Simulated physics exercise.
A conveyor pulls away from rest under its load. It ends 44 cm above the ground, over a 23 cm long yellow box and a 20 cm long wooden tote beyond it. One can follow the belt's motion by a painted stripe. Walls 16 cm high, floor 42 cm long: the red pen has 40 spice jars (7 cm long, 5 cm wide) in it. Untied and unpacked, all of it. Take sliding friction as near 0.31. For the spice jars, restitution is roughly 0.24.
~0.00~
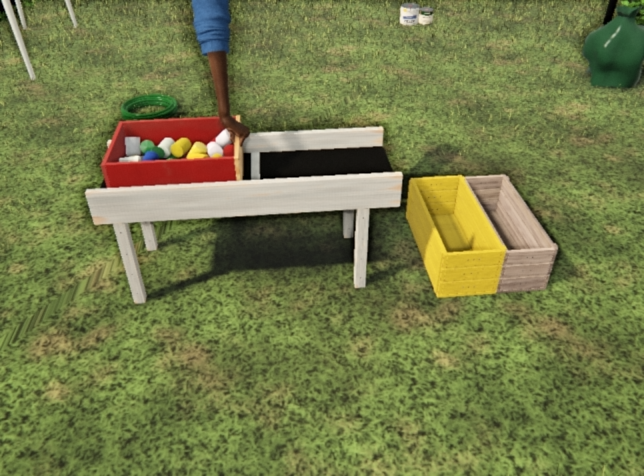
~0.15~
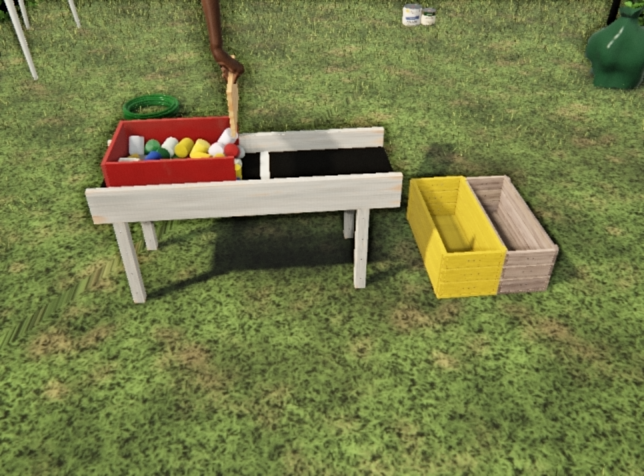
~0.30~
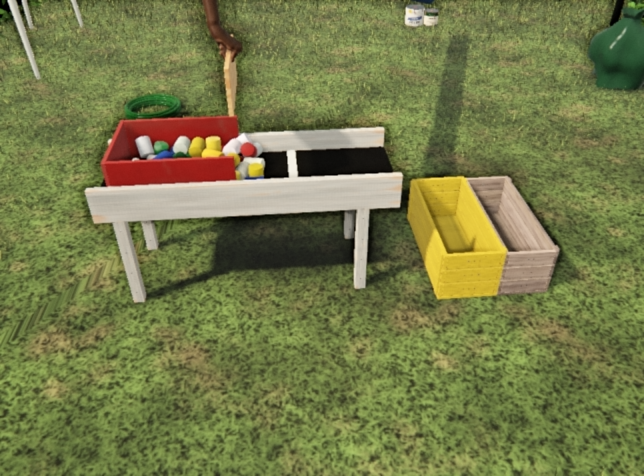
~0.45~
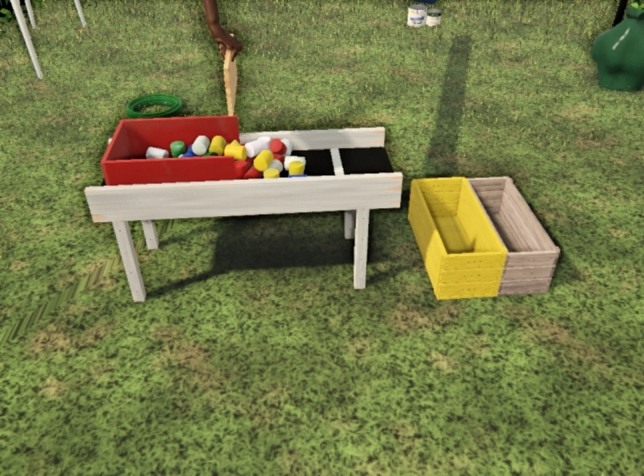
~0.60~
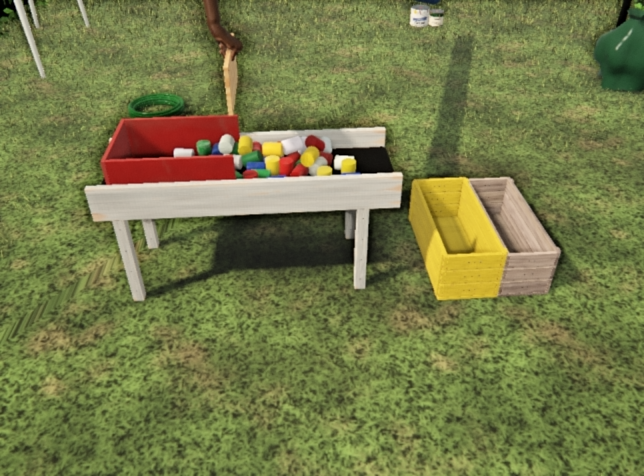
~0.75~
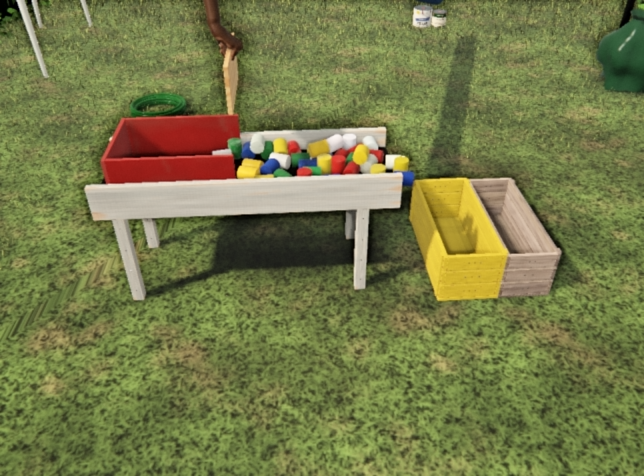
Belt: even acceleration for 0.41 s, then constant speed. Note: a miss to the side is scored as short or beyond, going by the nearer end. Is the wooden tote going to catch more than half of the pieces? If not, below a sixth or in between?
No, below a sixth.
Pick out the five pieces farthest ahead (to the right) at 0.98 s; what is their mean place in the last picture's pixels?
Mean place: Roughly (462, 214).
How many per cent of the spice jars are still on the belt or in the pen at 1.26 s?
Near 10 in a hundred.
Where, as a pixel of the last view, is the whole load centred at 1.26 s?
Roughly at pixel (456, 219).
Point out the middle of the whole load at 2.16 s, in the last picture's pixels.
I'd place it close to (453, 249) in the last view.
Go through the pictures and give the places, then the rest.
In the first frame (each is followed by its nearest rim corner in this view; the camera moves round a little), red pen, (106, 164); wooden tote, (509, 251); 0 cm of belt gone by; none out.
Red pen, (105, 163); 3 cm of belt gone by, in the second frame.
Red pen, (105, 163); 14 cm of belt gone by; 6 out, the lowest jar at (254, 165), in the third frame.
Red pen, (105, 162); 31 cm of belt gone by; 15 out, the lowest jar at (273, 170), in the fourth frame.
Red pen, (105, 161); 50 cm of belt gone by; 27 out, the lowest jar at (261, 176), in the fifth frame.
Red pen, (105, 160); wooden tote, (510, 255); 69 cm of belt gone by; 36 out, in the sixth frame.
After 0.98 s, 3 in the yellow box, 21 on the belt and 16 in the air.
After 1.26 s, 25 in the yellow box, 5 on the belt and 10 in the air.
After 1.65 s, 39 in the yellow box and 1 on the belt.
Final count (at 2.16 s), 39 in the yellow box and 1 on the ground short of the yellow box. Asked share, 0 of 40, 0 per cent.
